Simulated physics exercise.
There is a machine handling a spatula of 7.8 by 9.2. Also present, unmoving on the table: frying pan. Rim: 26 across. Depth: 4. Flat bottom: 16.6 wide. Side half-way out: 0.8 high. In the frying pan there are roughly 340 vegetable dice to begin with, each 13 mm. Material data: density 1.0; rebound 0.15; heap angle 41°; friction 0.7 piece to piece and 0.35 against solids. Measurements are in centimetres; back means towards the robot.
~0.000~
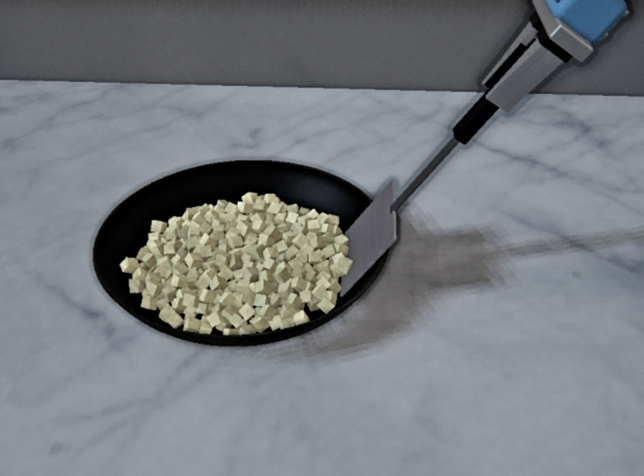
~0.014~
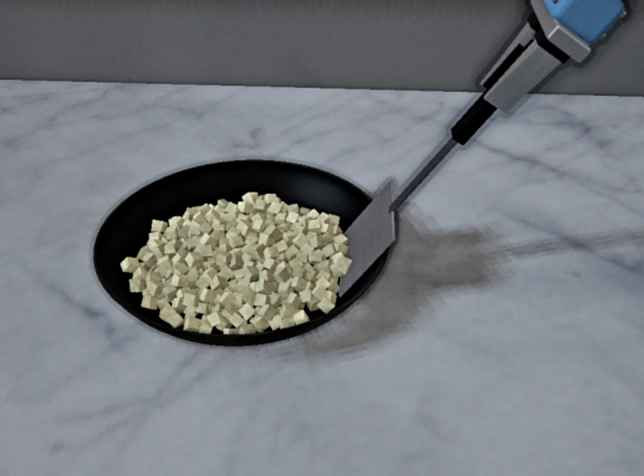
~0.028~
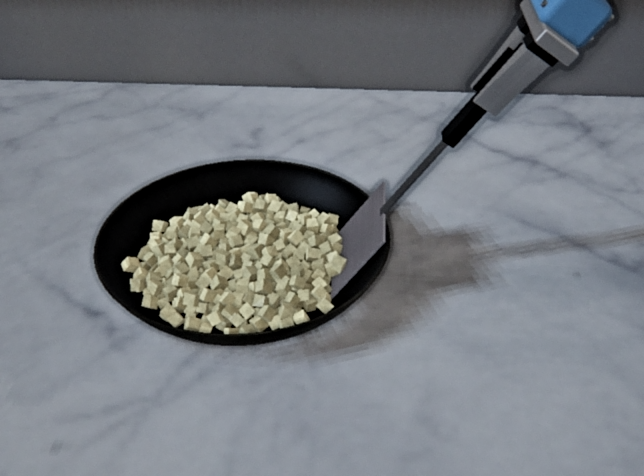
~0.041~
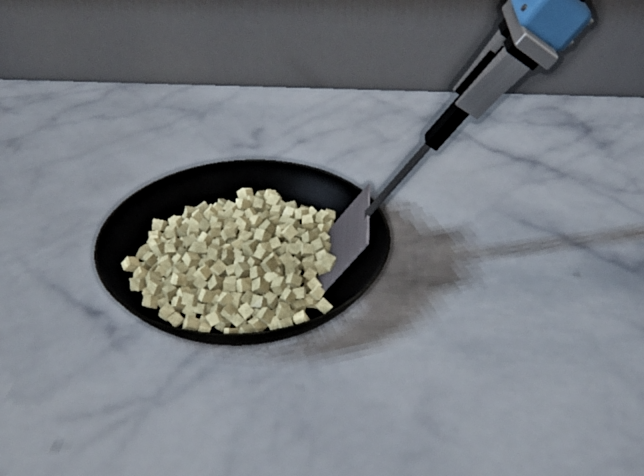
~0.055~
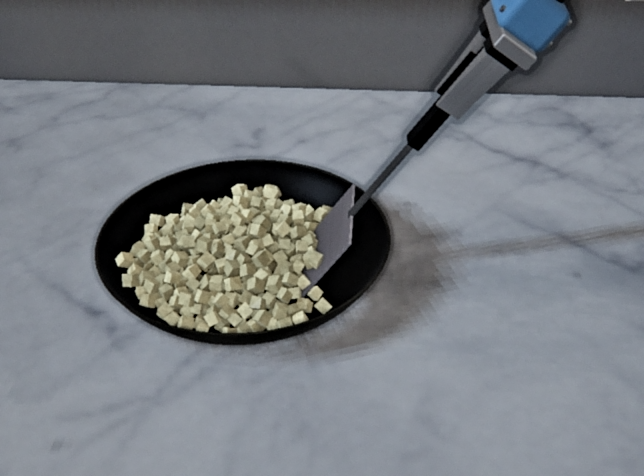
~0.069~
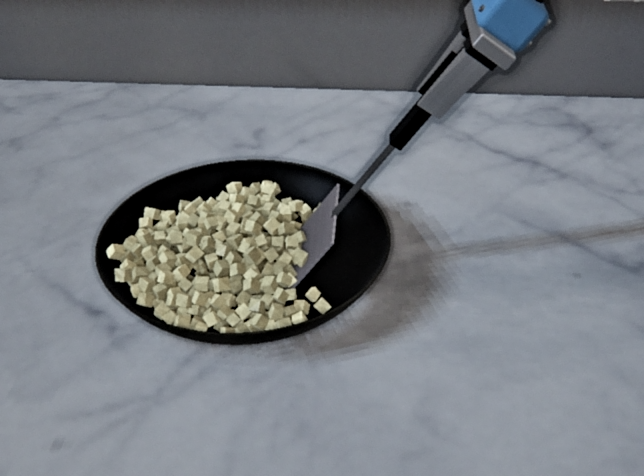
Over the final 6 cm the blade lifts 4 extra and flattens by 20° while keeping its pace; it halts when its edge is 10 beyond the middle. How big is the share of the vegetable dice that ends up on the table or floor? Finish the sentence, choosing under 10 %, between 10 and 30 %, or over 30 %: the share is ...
The share is over 30 %.
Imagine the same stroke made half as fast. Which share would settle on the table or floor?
About 40 in a hundred.
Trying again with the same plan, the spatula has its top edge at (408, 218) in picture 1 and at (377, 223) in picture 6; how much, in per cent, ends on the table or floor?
Off the vessel, on the table or floor: Some 35 percent.
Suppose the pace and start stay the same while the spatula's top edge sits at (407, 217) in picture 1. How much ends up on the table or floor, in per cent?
Near 45 in a hundred.
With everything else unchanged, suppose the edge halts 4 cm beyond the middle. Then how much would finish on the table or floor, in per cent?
It would be near 10 per cent.
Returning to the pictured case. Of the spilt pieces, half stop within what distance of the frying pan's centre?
The answer is around 30 cm.
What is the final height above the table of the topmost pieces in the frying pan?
Some 4.0 cm above the table.
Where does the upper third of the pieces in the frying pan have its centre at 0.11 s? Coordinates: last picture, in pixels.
Roughly pixel (182, 241).
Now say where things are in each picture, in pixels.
The spatula top edge at (395, 207), sloping 56°; upper third of the load around (251, 250), from x 130 to 345, top at y 200; 341 in the frying pan, in the first picture.
The spatula top edge at (393, 208), sloping 56°; upper third of the load around (252, 250), from x 130 to 345, top at y 200, in the second picture.
The spatula top edge at (384, 210), sloping 56°; upper third of the load around (259, 250), from x 130 to 340, top at y 200, in the third picture.
The spatula top edge at (369, 212), sloping 56°; upper third of the load around (254, 248), from x 130 to 330, top at y 195, in the fourth picture.
The spatula top edge at (352, 212), sloping 56°; upper third of the load around (243, 244), from x 125 to 330, top at y 190, in the fifth picture.
The spatula top edge at (336, 212), sloping 56°; upper third of the load around (232, 242), from x 115 to 325, top at y 185; 341 in the frying pan, in the sixth picture.
After 0.11 s, sloping 56°, highest piece 6 above the table; 341 in the frying pan.
After 0.16 s, sloping 51°, highest piece 7 above the table; 330 in the frying pan, 11 on the blade or in flight.
After 0.38 s, sloping 36°, highest piece 15 above the table; 185 in the frying pan, 88 on the table or floor, 68 on the blade or in flight.
After 1.43 s, sloping 36°, highest piece 4 above the table; 185 in the frying pan, 156 on the table or floor.
In the end, 185 in the frying pan, 156 on the table or floor. That is 46 % on the table or floor.
